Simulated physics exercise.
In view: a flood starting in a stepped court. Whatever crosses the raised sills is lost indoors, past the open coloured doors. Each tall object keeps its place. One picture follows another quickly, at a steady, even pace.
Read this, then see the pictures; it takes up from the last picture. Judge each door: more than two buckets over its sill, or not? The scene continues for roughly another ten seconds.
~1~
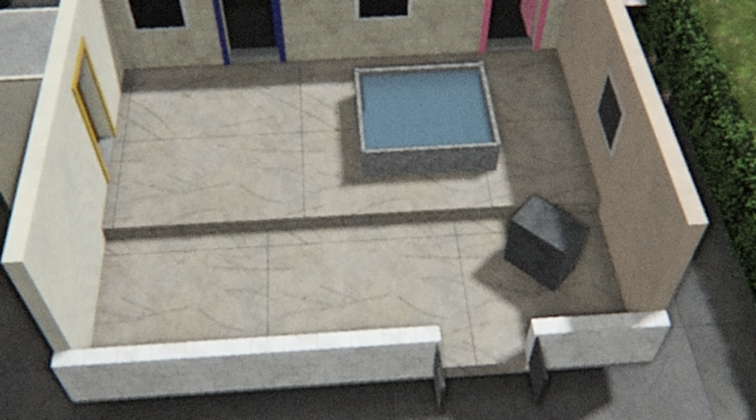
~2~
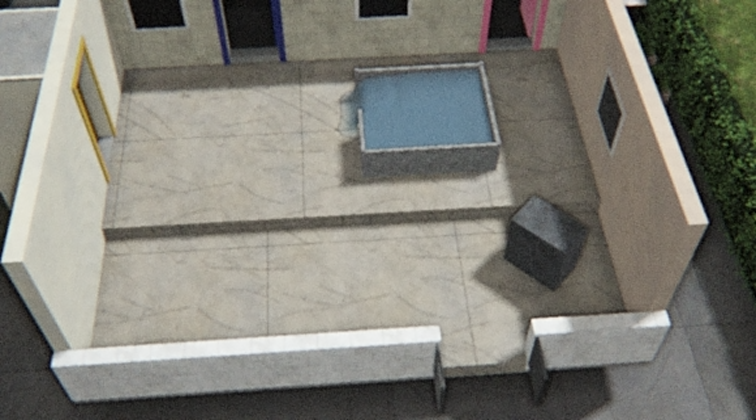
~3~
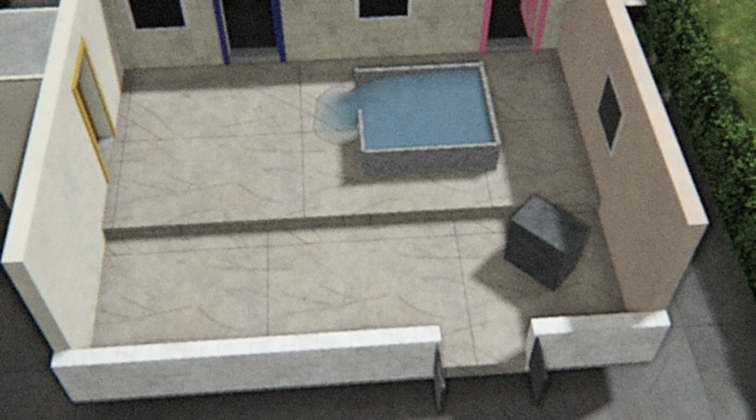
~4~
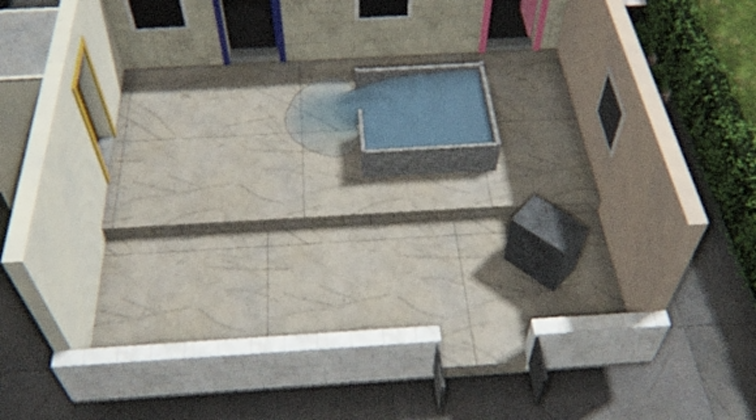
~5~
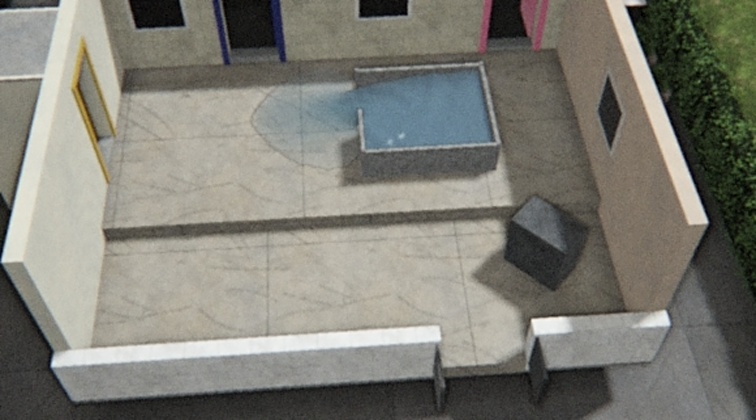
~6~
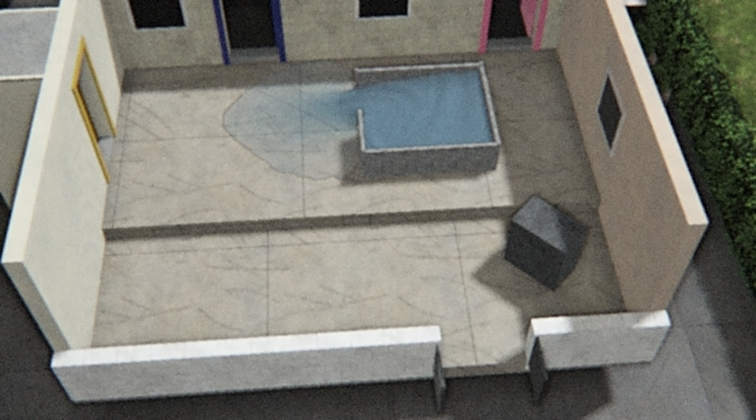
Yellow door - over two buckets; blue door - two buckets or less; pink door - two buckets or less.
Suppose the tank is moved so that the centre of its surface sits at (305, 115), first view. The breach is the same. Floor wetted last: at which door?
It is the pink door.
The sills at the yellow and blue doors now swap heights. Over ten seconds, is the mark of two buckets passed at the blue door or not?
Then: The blue door exceeds the limit.
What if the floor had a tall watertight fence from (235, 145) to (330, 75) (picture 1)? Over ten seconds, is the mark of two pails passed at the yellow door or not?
On my reading, the yellow door stays short.
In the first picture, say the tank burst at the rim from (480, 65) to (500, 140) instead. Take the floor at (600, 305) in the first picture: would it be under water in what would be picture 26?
There: Awash.
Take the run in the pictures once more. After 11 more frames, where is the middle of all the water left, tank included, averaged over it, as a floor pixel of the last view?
The balance point is around (345, 125).
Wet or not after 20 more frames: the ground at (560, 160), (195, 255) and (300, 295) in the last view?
Point 1: Not wet; point 2: Drenched; point 3: Not wet.
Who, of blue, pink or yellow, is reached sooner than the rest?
It's the blue door.
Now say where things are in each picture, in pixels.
In the first frame, still water in the water tank at (425, 109).
In the second frame, the front is at (349, 95), out from the gap at (360, 107).
In the third frame, the front is at (322, 98), out from the gap at (360, 108).
In the fourth frame, the front is at (289, 123), out from the gap at (360, 109).
In the fifth frame, the front is at (257, 124), out from the gap at (360, 109).
In the sixth frame, the front is at (230, 116), out from the gap at (360, 109).
A moment on, water covers 20 % of the floor; the yellow door not reached, the blue door wet at the sill, nothing in, the pink door not reached.
Next, water covers 30 % of the floor; the yellow door under two buckets in, the blue door wet at the sill, nothing in, the pink door not reached.
Then, water covers 35 % of the floor; the yellow door over two buckets in, the blue door wet at the sill, nothing in, the pink door not reached.
Later, water covers 45 % of the floor; the yellow door over two buckets in, the blue door under two buckets in, the pink door not reached.
In the end, water covers 70 % of the floor; the yellow door far over two buckets in, the blue door under two buckets in, the pink door not reached.
